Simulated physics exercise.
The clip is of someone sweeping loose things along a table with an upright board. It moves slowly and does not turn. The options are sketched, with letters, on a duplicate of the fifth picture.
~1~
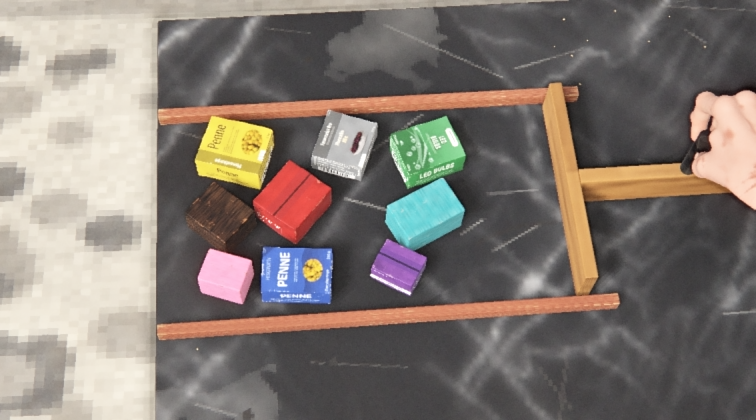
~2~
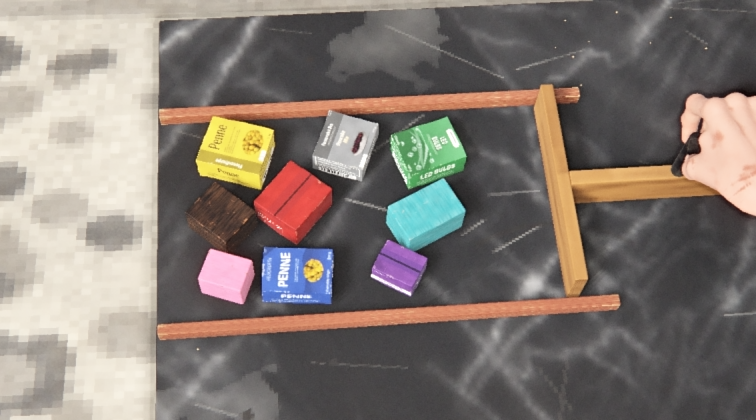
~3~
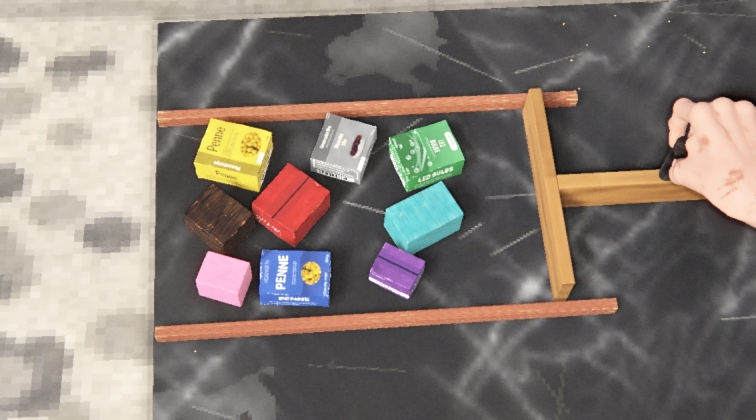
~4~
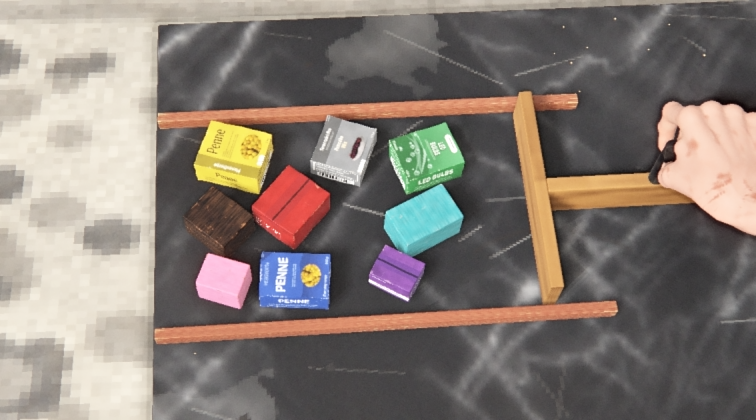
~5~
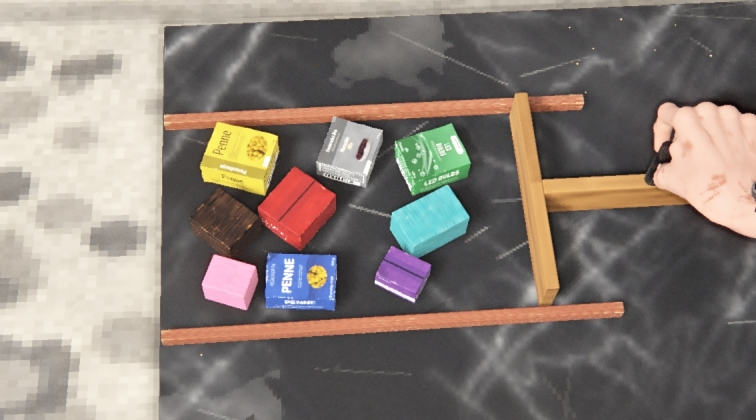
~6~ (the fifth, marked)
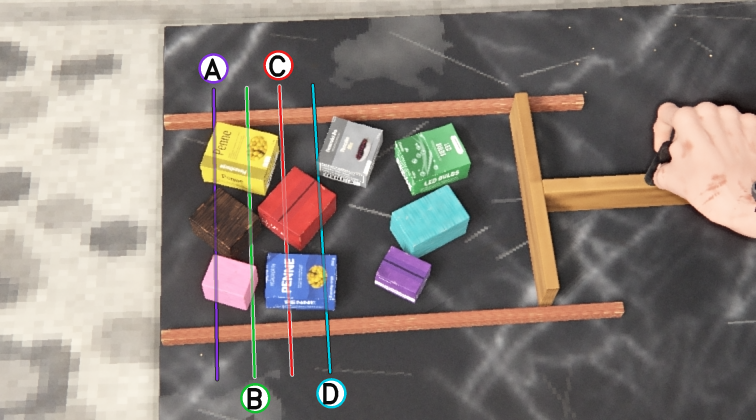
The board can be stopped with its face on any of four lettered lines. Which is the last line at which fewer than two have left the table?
As far as mark D.
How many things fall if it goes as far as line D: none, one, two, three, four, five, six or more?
In all, none.
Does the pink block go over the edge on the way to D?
No.
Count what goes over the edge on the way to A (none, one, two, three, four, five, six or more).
By then, six or more.
On the marked copy, A at (215, 225); B at (250, 223); C at (285, 221); D at (321, 219).
Following D. Soon after the start, board (460, 190); green box (412, 154); turquoise block (414, 222).
Later, board (384, 194); black block (221, 229); yellow packet (221, 163).
In the end, board (327, 197); yellow packet (167, 170); black block (177, 233); none fallen.
As for the rest, A drops six; B drops five; C drops three.
